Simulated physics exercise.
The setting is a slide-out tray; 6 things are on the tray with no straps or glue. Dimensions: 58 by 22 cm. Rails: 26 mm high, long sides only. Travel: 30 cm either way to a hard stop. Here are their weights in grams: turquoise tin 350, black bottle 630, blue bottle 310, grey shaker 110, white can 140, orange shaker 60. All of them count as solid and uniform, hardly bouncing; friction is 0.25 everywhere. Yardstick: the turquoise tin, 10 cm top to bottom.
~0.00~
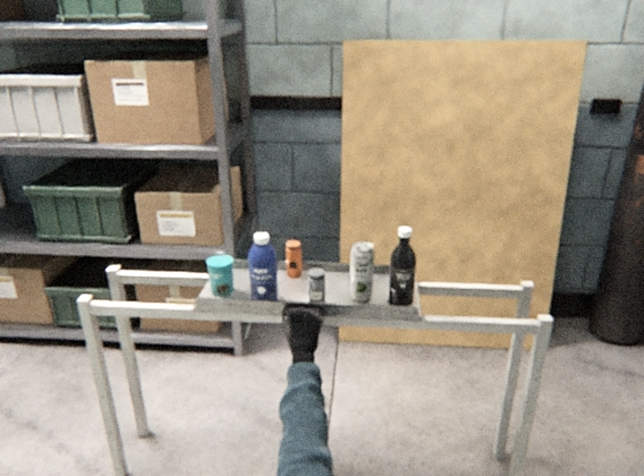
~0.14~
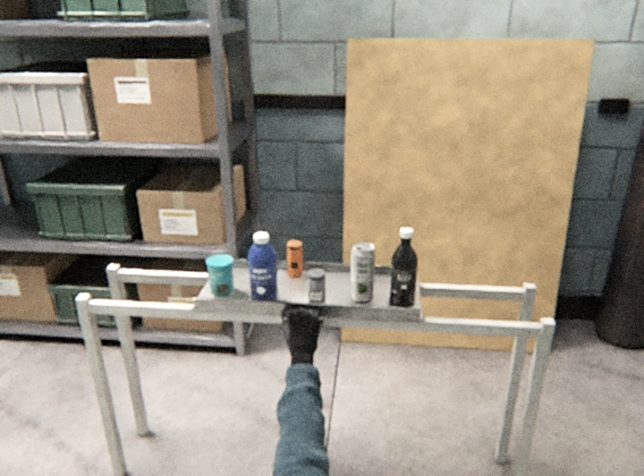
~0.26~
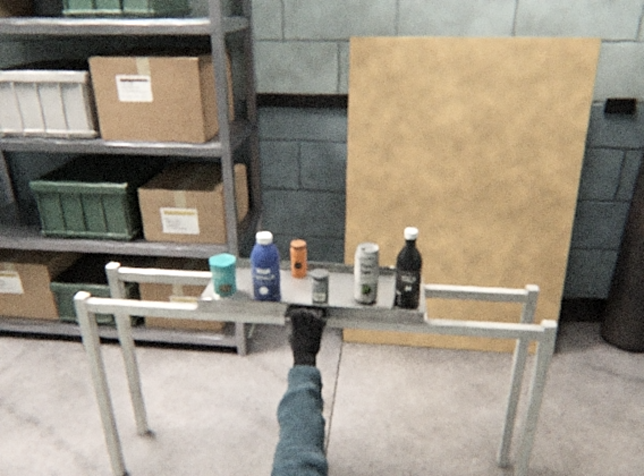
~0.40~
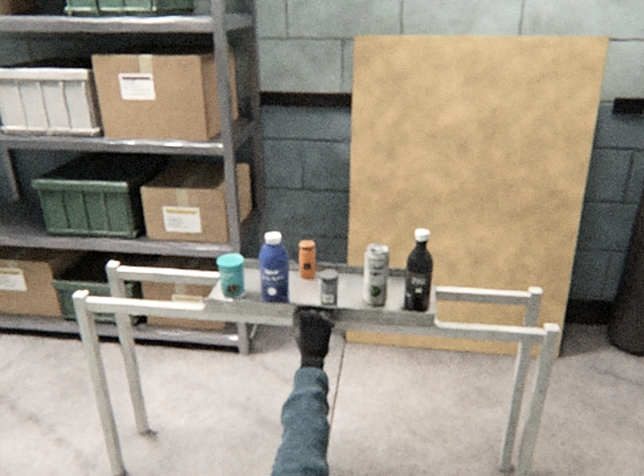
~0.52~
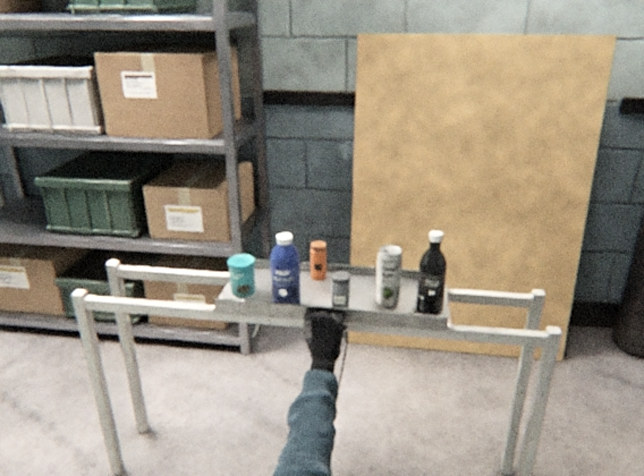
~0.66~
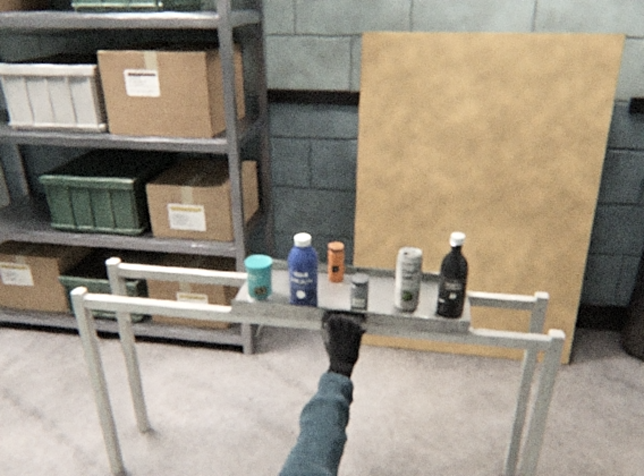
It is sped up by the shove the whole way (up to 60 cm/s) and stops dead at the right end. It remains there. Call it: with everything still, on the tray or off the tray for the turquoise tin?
Still there.
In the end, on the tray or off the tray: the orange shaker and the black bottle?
Orange shaker: In bounds; black bottle: Out of bounds.
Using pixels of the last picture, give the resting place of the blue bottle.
In the last picture it sits around (405, 280).
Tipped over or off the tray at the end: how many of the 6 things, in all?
The count is 1.
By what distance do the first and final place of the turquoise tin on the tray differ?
About 7 cm.
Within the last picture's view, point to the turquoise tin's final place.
End position: Roughly (354, 286).
Around 1.06 s, tray moved 30 cm right; turquoise tin shifted 2 cm near (335, 284); orange shaker shifted 2 cm; white can shifted 2 cm.
Around 1.26 s, tray moved 30 cm right; black bottle now off the tray; turquoise tin shifted 7 cm near (354, 286); blue bottle shifted 7 cm.
Around 1.56 s, tray moved 30 cm right; turquoise tin shifted 7 cm near (354, 286); blue bottle shifted 7 cm; grey shaker shifted 7 cm.
Finally (1.8 s), off the tray, black bottle; not toppled but over 5 cm from the start, turquoise tin, blue bottle, grey shaker, white can and orange shaker. In the last view, turquoise tin near (354, 286).
